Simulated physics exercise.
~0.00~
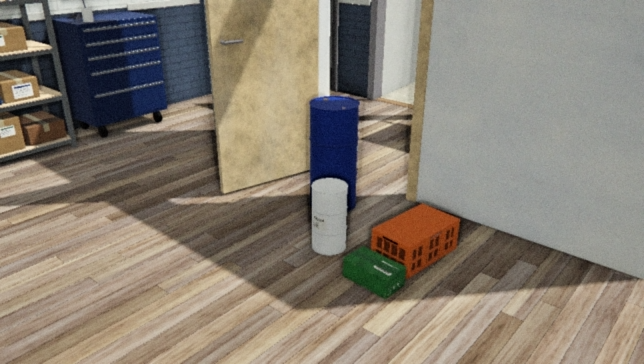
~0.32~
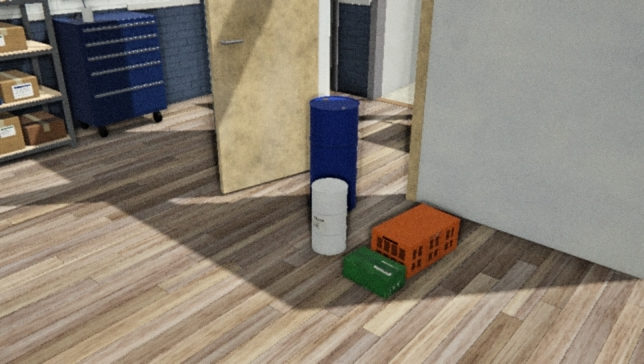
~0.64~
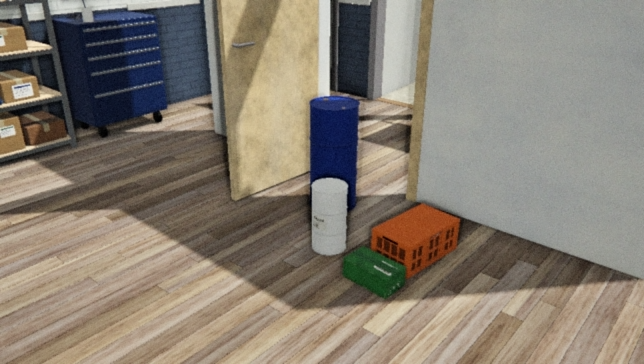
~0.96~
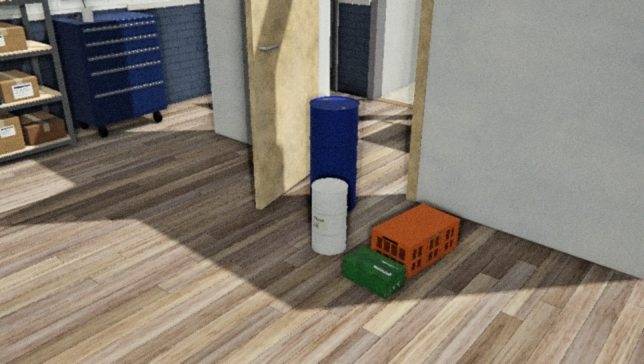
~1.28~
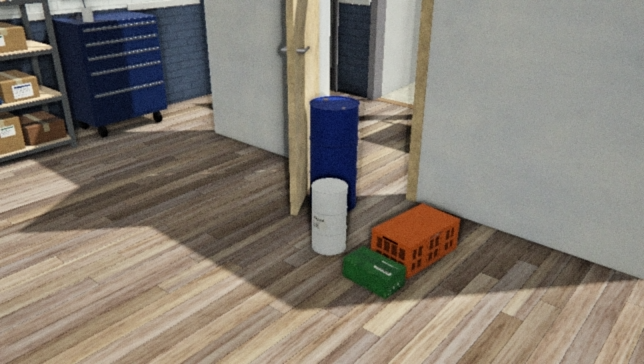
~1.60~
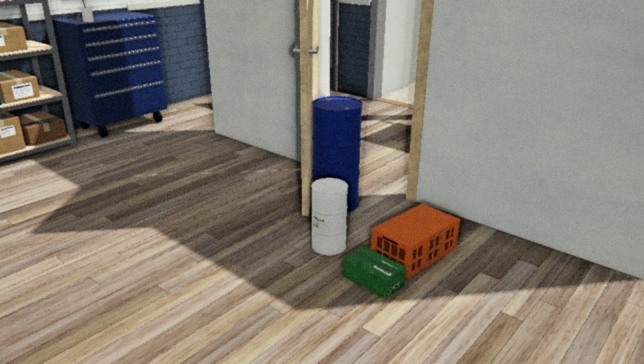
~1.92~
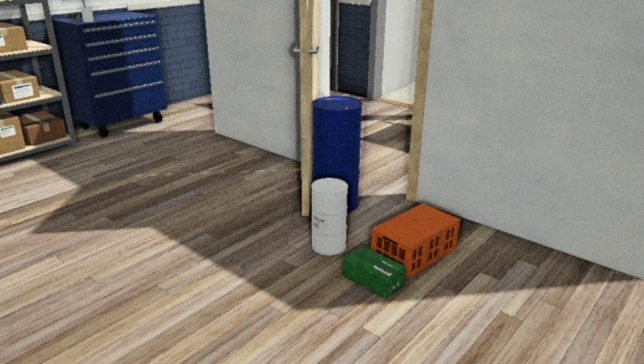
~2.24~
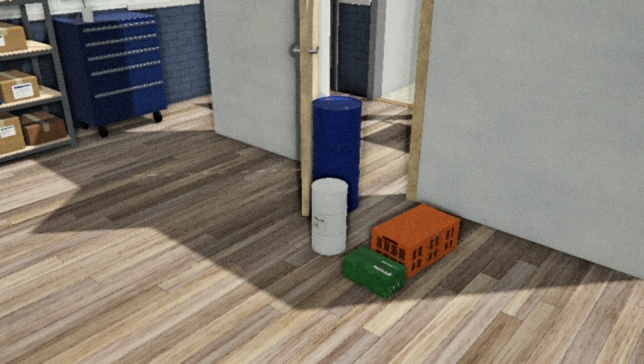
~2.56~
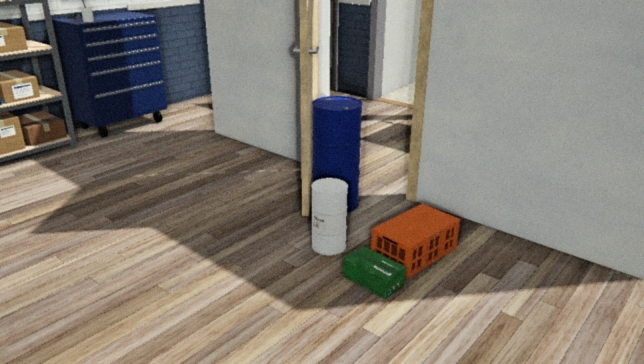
Storeroom doorway with a pale wooden door swinging partway toward closing, then stopping still ajar beside an unmoved blue drum.
